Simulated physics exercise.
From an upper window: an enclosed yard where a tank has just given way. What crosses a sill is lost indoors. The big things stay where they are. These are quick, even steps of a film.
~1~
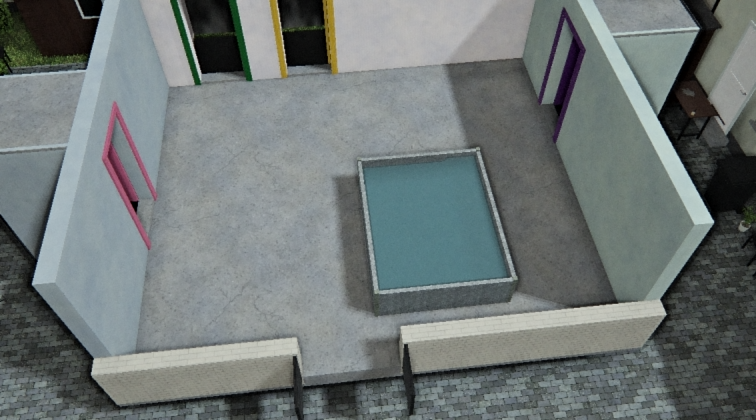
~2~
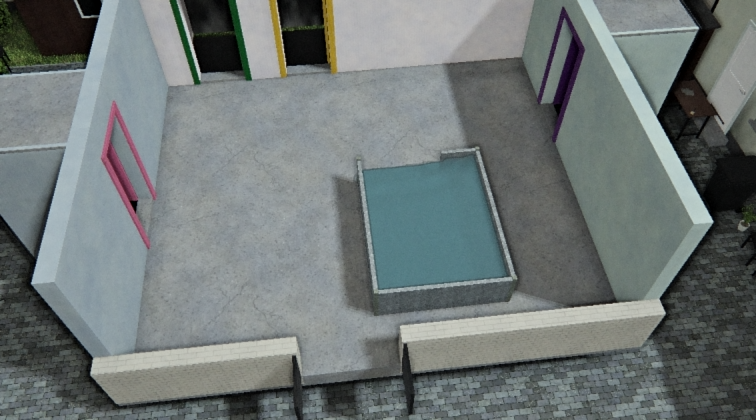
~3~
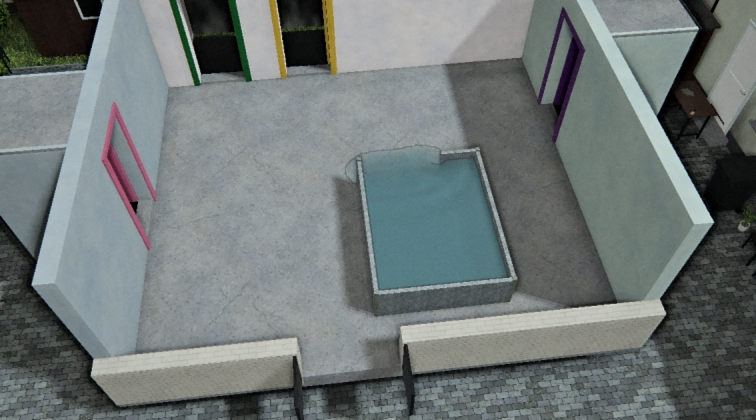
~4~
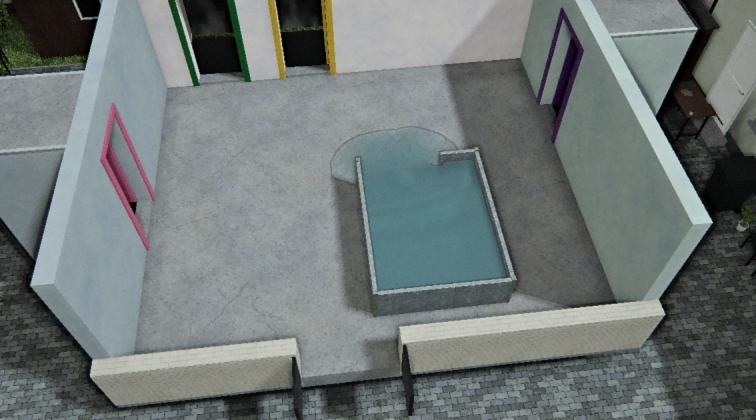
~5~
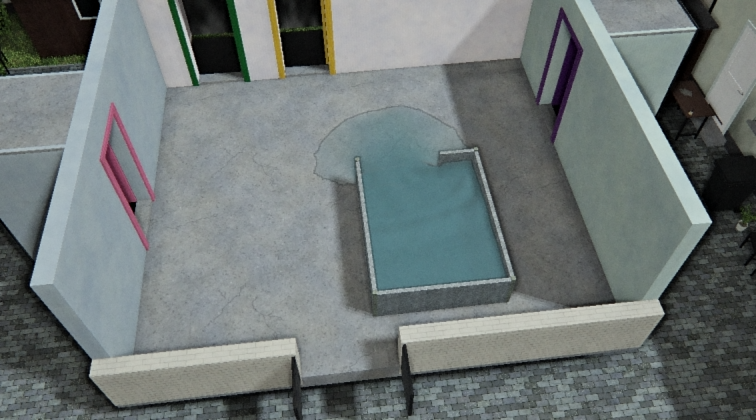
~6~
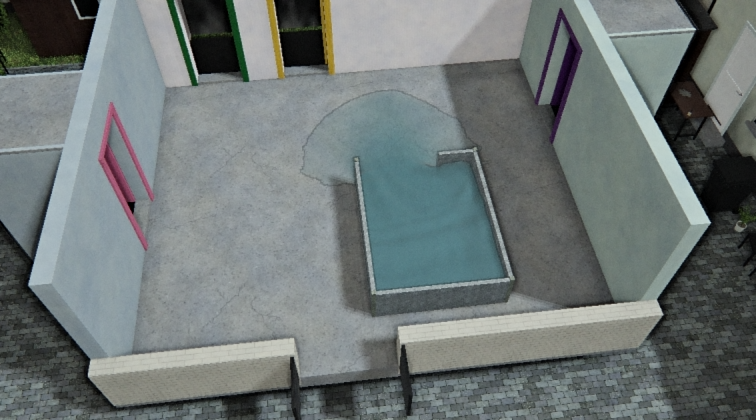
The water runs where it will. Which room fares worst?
The yellow doorway takes the most.
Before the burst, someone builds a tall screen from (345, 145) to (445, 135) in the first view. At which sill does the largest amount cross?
I say the door marked purple.
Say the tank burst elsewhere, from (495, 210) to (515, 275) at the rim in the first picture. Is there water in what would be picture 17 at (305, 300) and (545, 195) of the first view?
In turn: Clear, covered.
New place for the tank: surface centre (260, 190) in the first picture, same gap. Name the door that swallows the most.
It is the green door.
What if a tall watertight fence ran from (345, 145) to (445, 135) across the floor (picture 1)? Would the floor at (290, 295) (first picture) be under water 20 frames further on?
At that place: No water.
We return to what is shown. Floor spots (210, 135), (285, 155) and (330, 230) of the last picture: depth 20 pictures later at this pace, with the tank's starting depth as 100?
In turn 2, 2 and 0 in a hundred.
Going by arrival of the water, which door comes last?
I say the one in pink.
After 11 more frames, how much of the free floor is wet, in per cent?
Roughly 30 per cent.
A moment on, water covers 25 % of the floor; yellow door wet at the sill, nothing in, green door not reached, pink door not reached, purple door not reached.
Next, water covers 30 % of the floor; yellow door some in, green door wet at the sill, nothing in, pink door not reached, purple door not reached.
Then, water covers 40 % of the floor; yellow door a lot in, green door a trickle in, pink door not reached, purple door wet at the sill, nothing in.
Later, water covers 75 % of the floor; yellow door a lot in, green door some in, pink door wet at the sill, nothing in, purple door some in.
In the end, water covers 95 % of the floor; yellow door a lot in, green door some in, pink door wet at the sill, nothing in, purple door some in; the yellow door has let in the most.
